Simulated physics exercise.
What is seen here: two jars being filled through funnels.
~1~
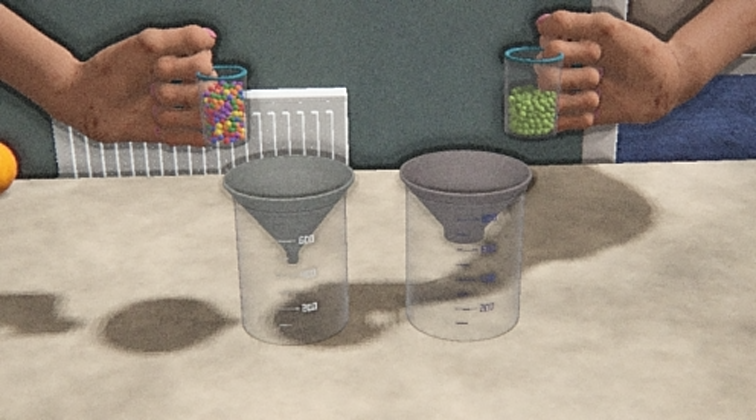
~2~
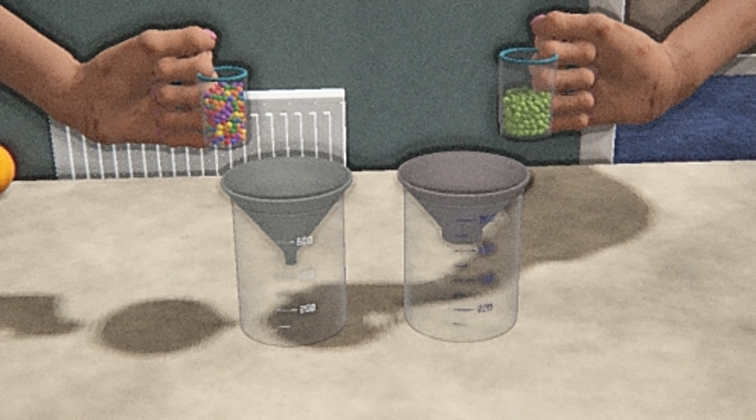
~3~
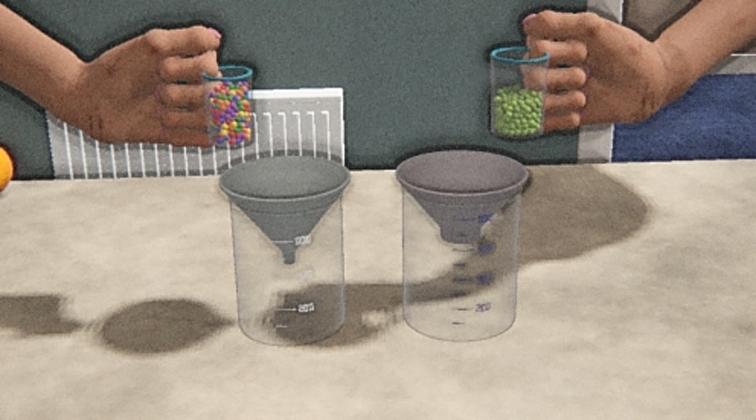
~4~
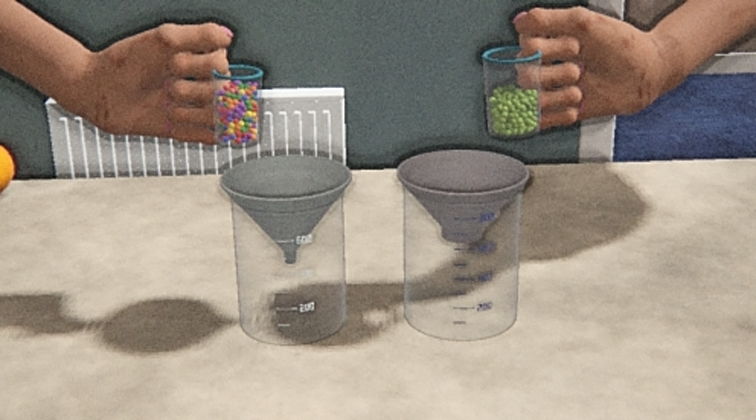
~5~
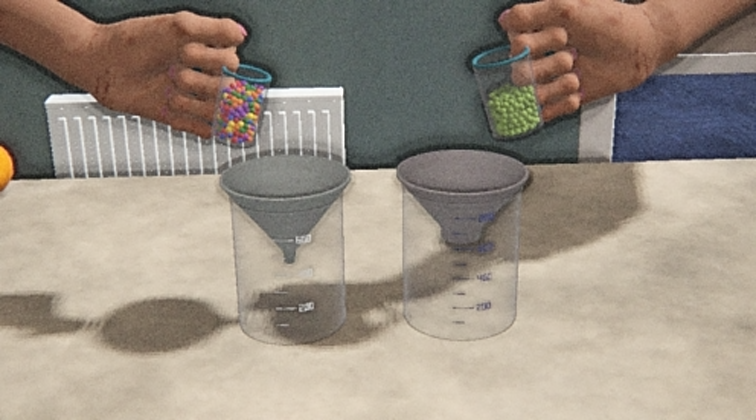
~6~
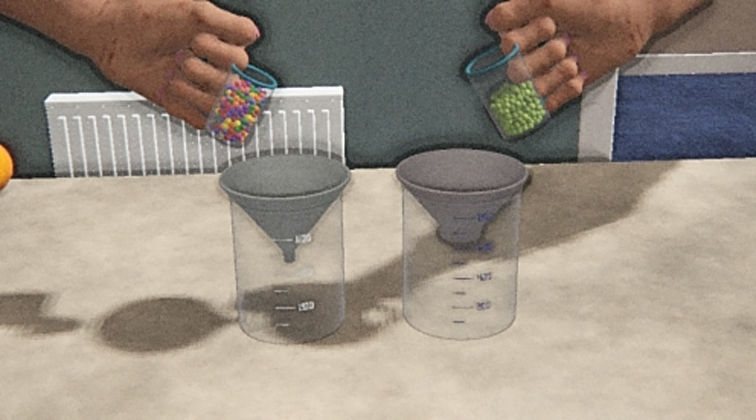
Two hands move cups of colourful beads and green peas inward, then tilt them.
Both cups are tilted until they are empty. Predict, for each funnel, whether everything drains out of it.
In the end left: Stuck fast. Right: Free-flowing.
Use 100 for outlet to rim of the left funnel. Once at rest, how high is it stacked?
About 65 %.
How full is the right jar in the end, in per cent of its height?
Result: Roughly 5 per cent.
Then, 0.40 s later than the last frame, left, every one still in the cup; right, every one still in the cup.
Then, 0.75 s later than the last frame, left, the larger part still in the cup, roughly a quarter in or over the funnel; right, almost all still in the cup, just a few in or over the funnel.
Then, 1.05 s later than the last frame, left, just a few still in the cup, almost all in or over the funnel, just a few down in the jar; right, about a tenth still in the cup, roughly half in or over the funnel, roughly half down in the jar.
When it is over, left, almost all stuck in the funnel, just a few down in the jar; right, every one down in the jar.
